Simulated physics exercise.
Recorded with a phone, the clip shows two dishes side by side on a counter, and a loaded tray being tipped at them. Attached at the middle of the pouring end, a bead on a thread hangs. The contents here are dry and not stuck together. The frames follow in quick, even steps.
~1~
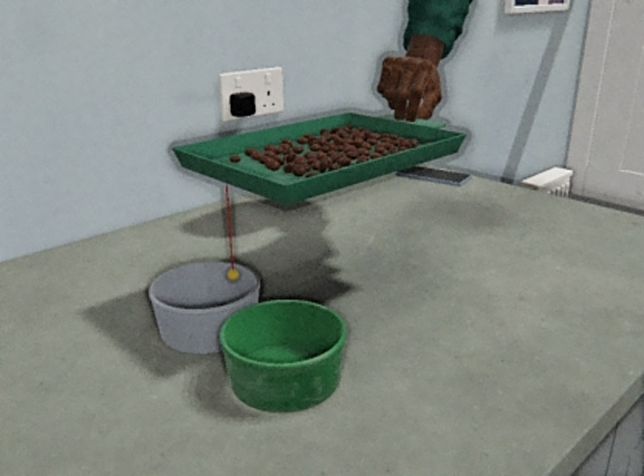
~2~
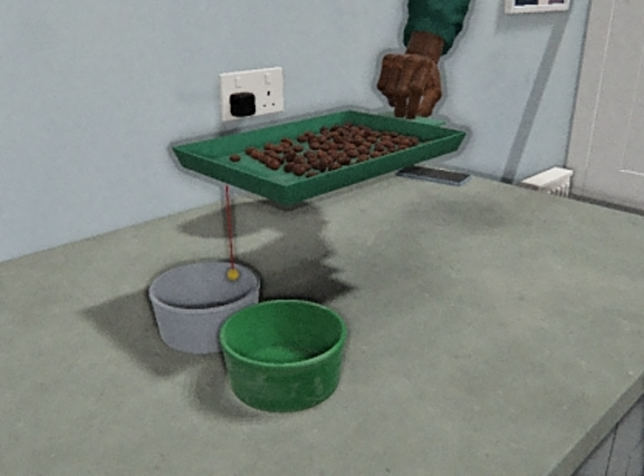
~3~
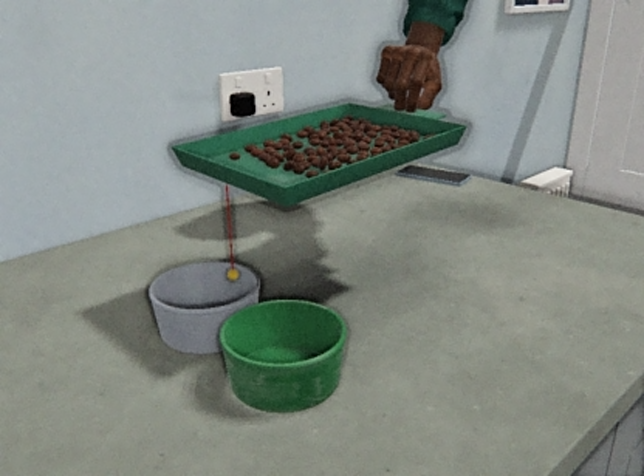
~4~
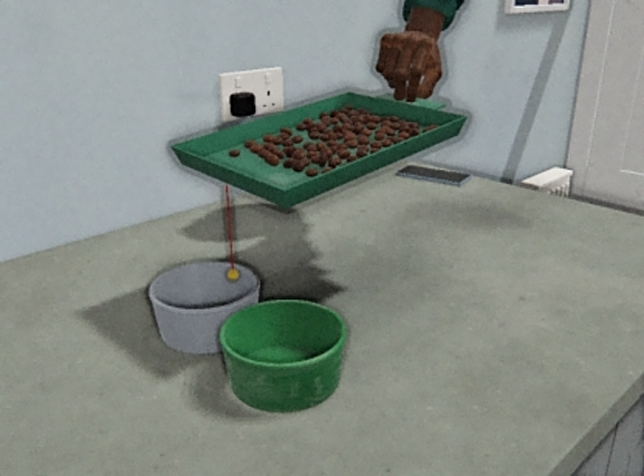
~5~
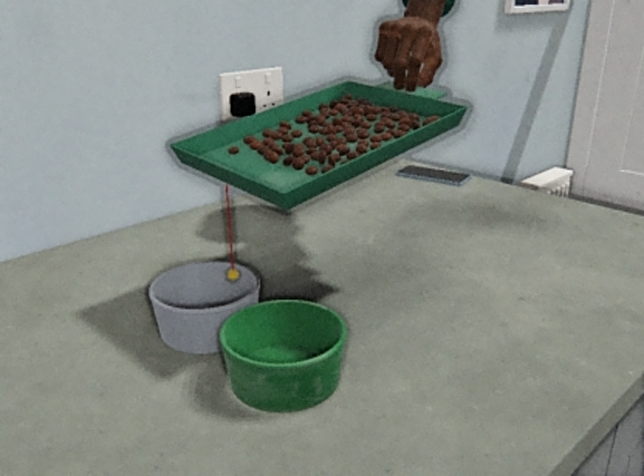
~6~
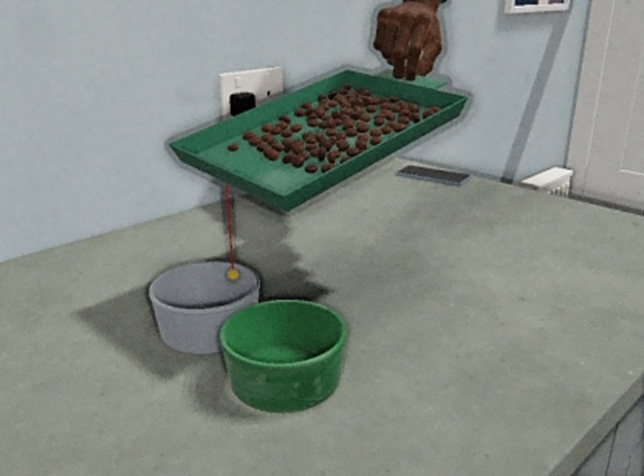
On a grey-green counter against a pale blue wall with a white socket, seen from slightly above, a grey dish stands at the left beside a green dish nearer the viewer. Above them, a dark-sleeved hand is at the far end of a green tray of brown pieces, and a yellowish bead hangs on a reddish thread. The hand gradually raises the tray's far end, tilting it slightly towards its near right corner, while the dishes and view stay still.
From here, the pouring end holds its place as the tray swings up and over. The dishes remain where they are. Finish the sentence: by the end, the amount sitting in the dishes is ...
... more than two thirds of what the tray held.
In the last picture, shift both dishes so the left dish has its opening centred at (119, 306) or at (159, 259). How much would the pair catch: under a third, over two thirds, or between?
The earlier try, under a third; the later try, below one third.
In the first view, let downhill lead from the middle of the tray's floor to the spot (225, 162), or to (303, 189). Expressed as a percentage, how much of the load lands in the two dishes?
The share is 40 per cent in the first and 100 per cent in the second.
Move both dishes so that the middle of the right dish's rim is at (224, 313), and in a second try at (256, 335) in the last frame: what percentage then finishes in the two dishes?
About 60% on the first try and 90% on the second.
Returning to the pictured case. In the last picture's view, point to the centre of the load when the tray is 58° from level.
The load is centred near (273, 176).
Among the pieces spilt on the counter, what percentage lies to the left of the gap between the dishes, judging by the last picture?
Roughly 90 in a hundred.
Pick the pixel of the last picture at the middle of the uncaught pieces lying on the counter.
Approximately (145, 394).
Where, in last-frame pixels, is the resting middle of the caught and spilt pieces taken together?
About pixel (273, 369).
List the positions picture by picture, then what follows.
Corners of the pouring end (181, 148) and (286, 182), level; middle of the load (350, 149), flat chocolate drops; left dish (161, 321); right dish (236, 374); bead on its thread (233, 274), in the first picture.
Corners of the pouring end (181, 147) and (286, 182), level; middle of the load (350, 148), in the second picture.
Corners of the pouring end (180, 146) and (286, 184), tipped barely, lowest at the right corner; middle of the load (350, 143), in the third picture.
Corners of the pouring end (179, 145) and (285, 186), tipped a little, lowest at the right corner; middle of the load (349, 137), in the fourth picture.
Corners of the pouring end (178, 144) and (285, 188), tipped a little, lowest at the right corner; middle of the load (349, 130), in the fifth picture.
Corners of the pouring end (177, 143) and (284, 191), tipped a little, lowest at the right corner; middle of the load (349, 123); left dish (161, 321); right dish (236, 374), in the sixth picture.
Just after the last frame, tray tipped steeply; almost all on the tray; just a few in the right dish; about a tenth in the air.
A moment on, tray tipped right over; about a tenth on the tray; roughly two thirds in the right dish; just a few in the left dish; about a tenth outside both; about a tenth in the air.
Further on, tray tipped past a quarter turn; the larger part in the right dish; just a few in the left dish; roughly a quarter outside both.
When it is over, tray tipped past a quarter turn; the larger part in the right dish; just a few in the left dish; roughly a quarter outside both.
